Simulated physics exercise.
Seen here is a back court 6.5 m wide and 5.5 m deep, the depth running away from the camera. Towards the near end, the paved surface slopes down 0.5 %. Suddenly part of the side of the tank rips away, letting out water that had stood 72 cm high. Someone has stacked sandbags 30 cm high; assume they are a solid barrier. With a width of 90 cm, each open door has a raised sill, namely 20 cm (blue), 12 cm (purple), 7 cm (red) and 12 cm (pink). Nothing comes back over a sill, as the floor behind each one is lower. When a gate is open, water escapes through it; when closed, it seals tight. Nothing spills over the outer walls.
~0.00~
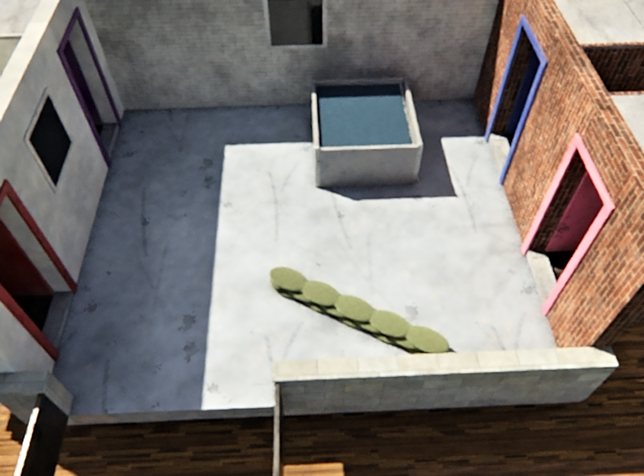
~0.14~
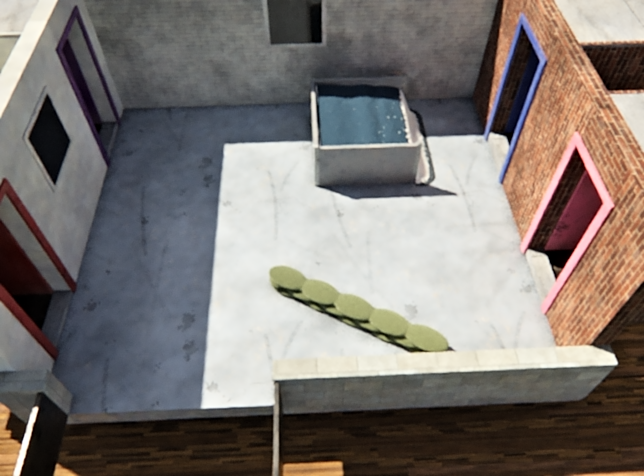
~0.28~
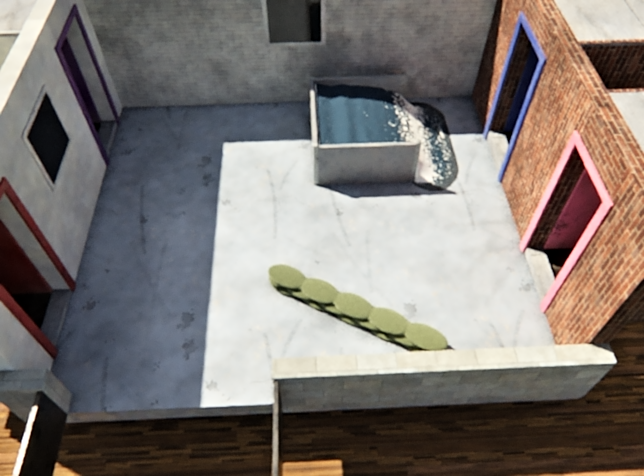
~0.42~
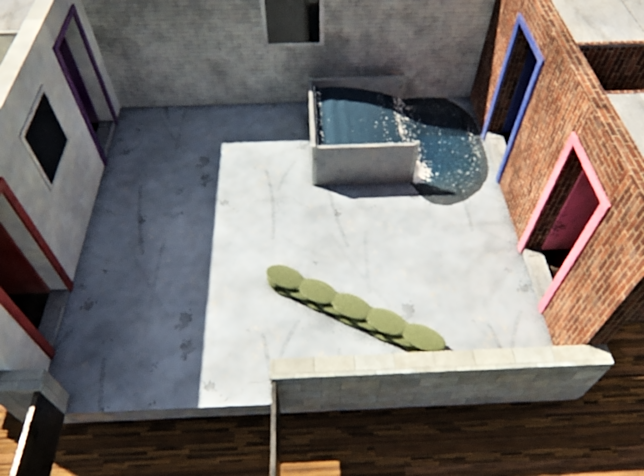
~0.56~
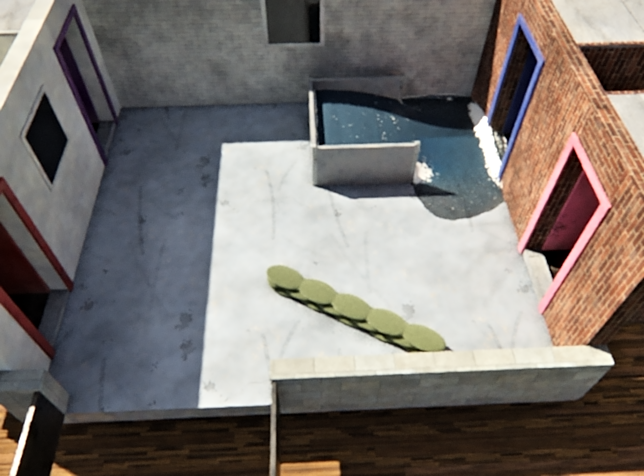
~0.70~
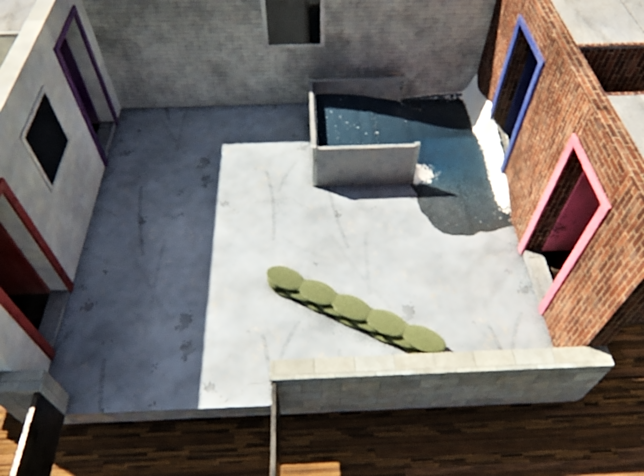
Walled courtyard with a raised tank, water bursting from its right side and spreading across the paving to the brick wall.
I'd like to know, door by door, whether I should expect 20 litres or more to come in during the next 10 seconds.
Here is what to expect: At the blue door, that much or more; at the purple door, not that much; at the red door, not that much; at the pink door, not that much.
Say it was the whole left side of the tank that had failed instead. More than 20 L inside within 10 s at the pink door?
Note: Pink door, short of the limit.
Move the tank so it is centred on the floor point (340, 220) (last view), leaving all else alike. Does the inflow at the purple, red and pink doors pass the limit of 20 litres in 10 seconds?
Well, against that limit, at purple it's within bounds, at red it's within bounds, and at pink it's too much.
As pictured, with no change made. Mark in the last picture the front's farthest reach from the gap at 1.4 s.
Point: Roughly (535, 323).
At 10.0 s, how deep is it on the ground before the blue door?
It comes to near 6.0 cm.
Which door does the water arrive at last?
That's the red door.
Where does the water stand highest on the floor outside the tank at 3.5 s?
Location: Approx. (491, 363).
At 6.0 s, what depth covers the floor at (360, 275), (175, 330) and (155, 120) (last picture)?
First spot near 8 cm, second near 2 cm, third near 3 cm.
After 1.4 s water covers 15 % of the floor and is deepest (48 cm) near (476, 139); blue door 42 cm at the sill, 99 L in, purple door not reached, red door not reached, pink door 6 cm at the sill, 0 L in.
After 2.2 s water covers 25 % of the floor and is deepest (30 cm) near (466, 106); blue door 30 cm at the sill, 176 L in, purple door not reached, red door not reached, pink door 8 cm at the sill, 0 L in.
After 3.5 s water covers 45 % of the floor and is deepest (26 cm) near (491, 363); blue door 14 cm at the sill, 193 L in, purple door not reached, red door not reached, pink door 7 cm at the sill, 0 L in.
After 6.0 s water covers 75 % of the floor and is deepest (14 cm) near (449, 364); blue door 7 cm at the sill, 193 L in, purple door 6 cm at the sill, 1 L in, red door not reached, pink door 12 cm at the sill, 2 L in.
After 10.0 s water covers 90 % of the floor and is deepest (8 cm) near (466, 377); blue door 6 cm at the sill, 193 L in, purple door 6 cm at the sill, 1 L in, red door 5 cm at the sill, 0 L in, pink door 7 cm at the sill, 3 L in.
